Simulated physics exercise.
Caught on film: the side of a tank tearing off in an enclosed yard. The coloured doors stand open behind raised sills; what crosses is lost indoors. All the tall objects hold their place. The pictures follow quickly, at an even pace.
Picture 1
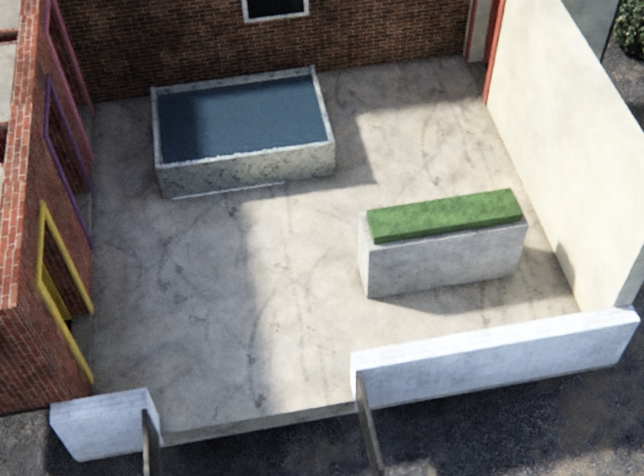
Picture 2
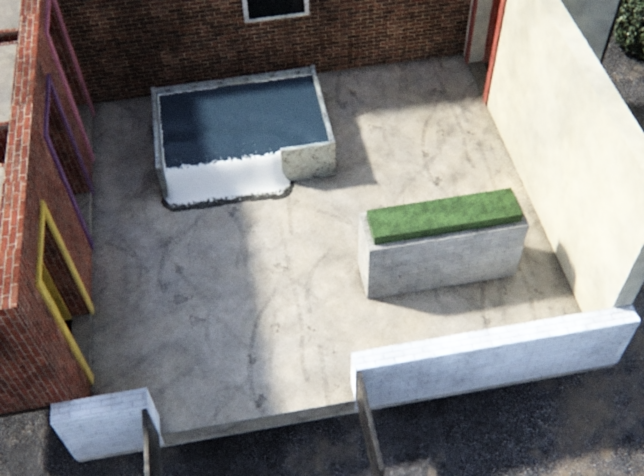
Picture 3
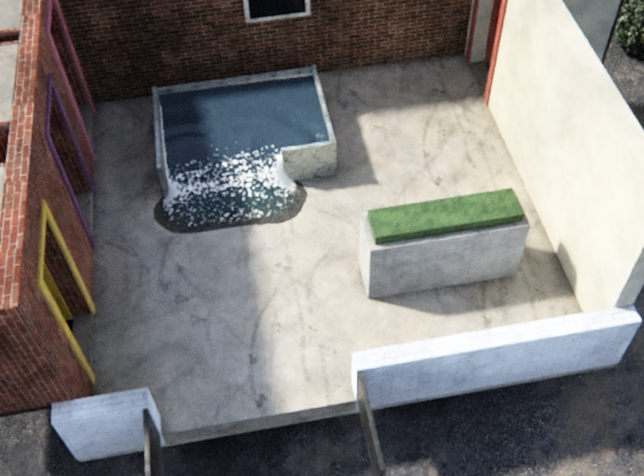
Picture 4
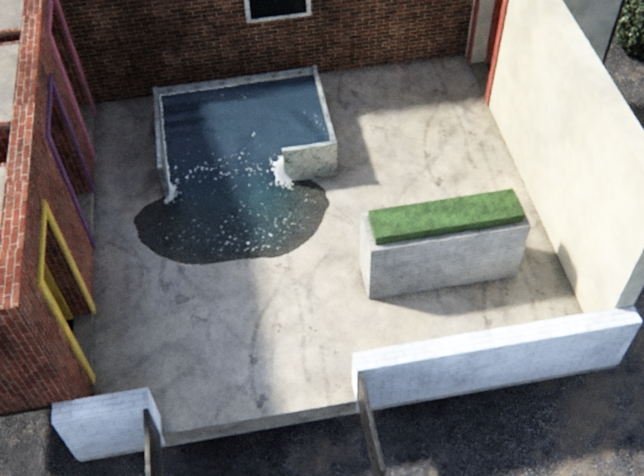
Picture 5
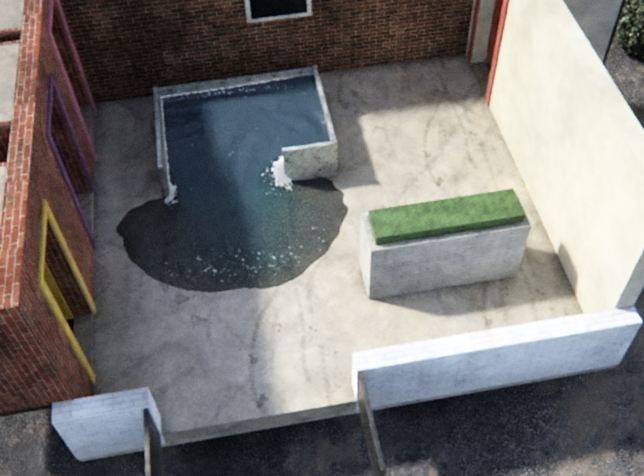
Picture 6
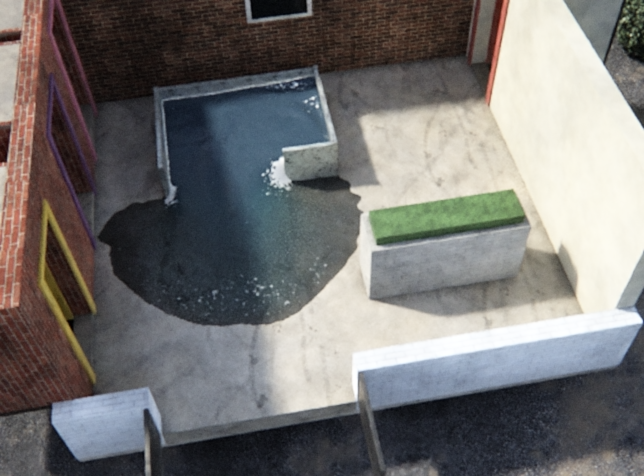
A walled yard with a pale, stained floor is seen from high above, looking down at an angle. A stone-sided tank of dark water stands near the brick back wall, with yellow and purple doorways at left, a green-topped block at right and low white walls in front. The tank's front side gives way, and white, foaming water pours out and spreads across the floor toward the viewer and to both sides, while the camera stays still.
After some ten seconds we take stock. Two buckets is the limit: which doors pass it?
In the end: The purple door admits no more than that; the yellow door lets in a lot; the pink door admits no more than that; the red door admits no more than that.
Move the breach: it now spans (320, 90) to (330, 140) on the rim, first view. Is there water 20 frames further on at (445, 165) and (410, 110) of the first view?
As listed: Covered, flooded.
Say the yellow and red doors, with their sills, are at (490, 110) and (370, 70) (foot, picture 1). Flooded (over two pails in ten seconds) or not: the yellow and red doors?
One by one: Yellow door takes less; red door takes less.
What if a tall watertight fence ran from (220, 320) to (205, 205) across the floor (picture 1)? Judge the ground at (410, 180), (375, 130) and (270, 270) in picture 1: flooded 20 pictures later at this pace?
In that order: Not flooded, clear, awash.
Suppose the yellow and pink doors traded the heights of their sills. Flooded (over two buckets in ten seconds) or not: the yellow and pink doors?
Yellow stays under, pink takes less.
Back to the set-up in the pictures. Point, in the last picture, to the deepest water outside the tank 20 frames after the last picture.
Roughly at (94, 426).
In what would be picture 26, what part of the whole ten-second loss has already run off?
I make it 50 per cent.
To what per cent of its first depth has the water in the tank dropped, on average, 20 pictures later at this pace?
About 26 per cent.
A moment on, water covers 40 % of the floor; the purple door wet at the sill, nothing in, the yellow door wet at the sill, nothing in, the pink door not reached, the red door not reached.
Next, water covers 40 % of the floor; the purple door wet at the sill, nothing in, the yellow door under two buckets in, the pink door not reached, the red door not reached.
Then, water covers 50 % of the floor; the purple door wet at the sill, nothing in, the yellow door over two buckets in, the pink door not reached, the red door not reached.
Later, water covers 60 % of the floor; the purple door wet at the sill, nothing in, the yellow door far over two buckets in, the pink door not reached, the red door not reached.
In the end, water covers 80 % of the floor; the purple door wet at the sill, nothing in, the yellow door far over two buckets in, the pink door wet at the sill, nothing in, the red door wet at the sill, nothing in.
